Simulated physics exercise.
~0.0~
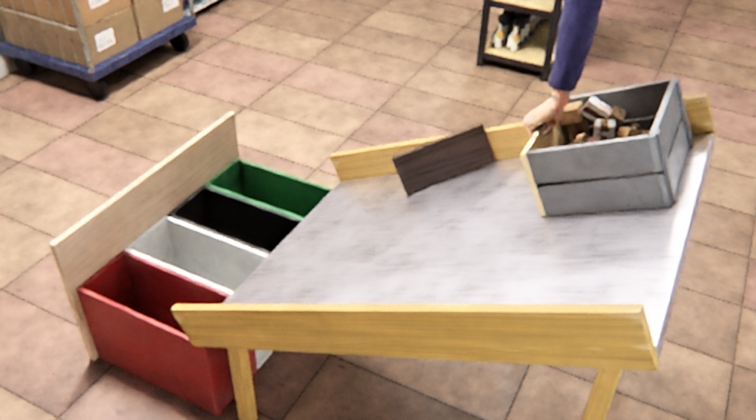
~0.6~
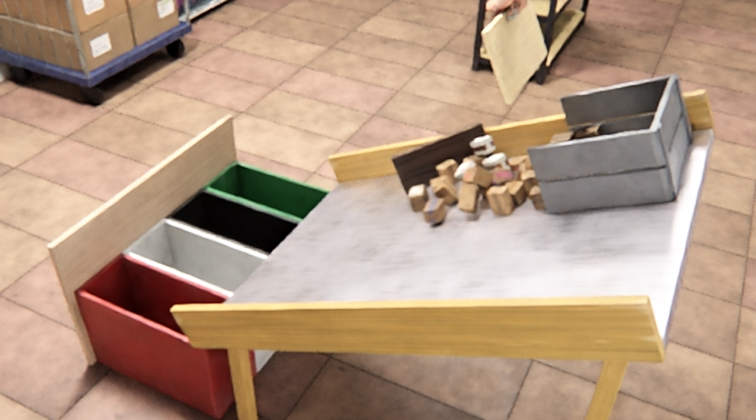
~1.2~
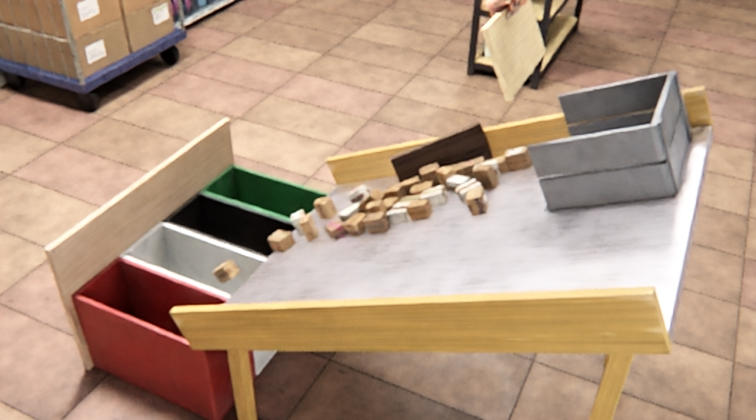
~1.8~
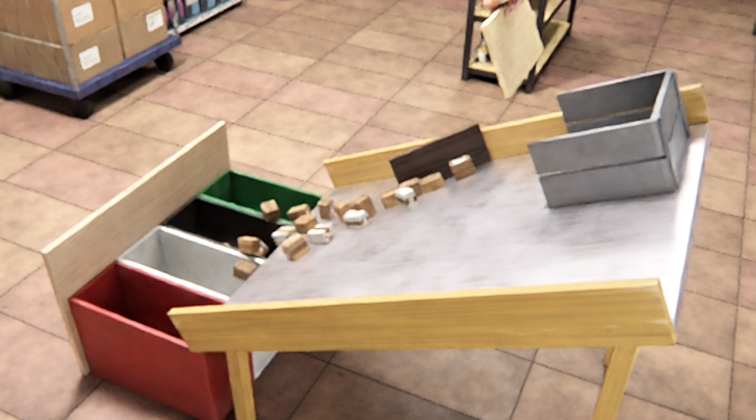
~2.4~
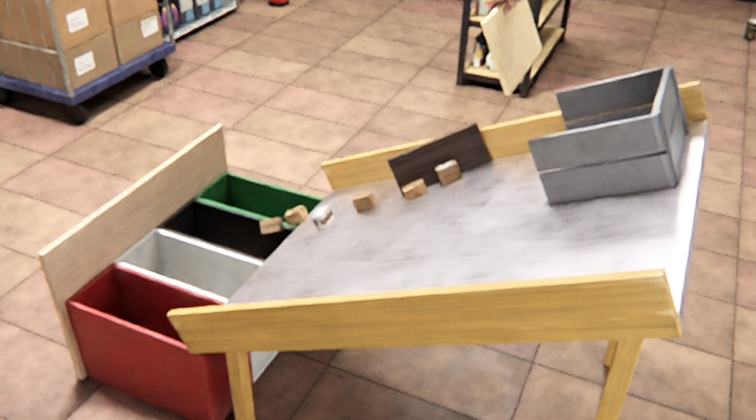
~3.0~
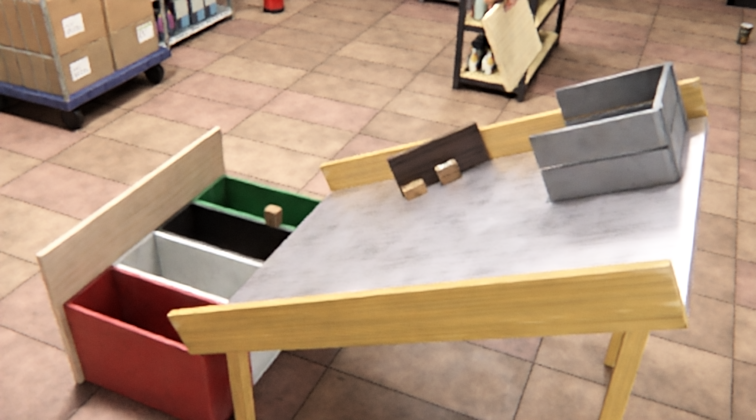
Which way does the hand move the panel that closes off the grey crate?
The hand moves the panel up, away from the open side of the crate, and keeps it clear of the table.
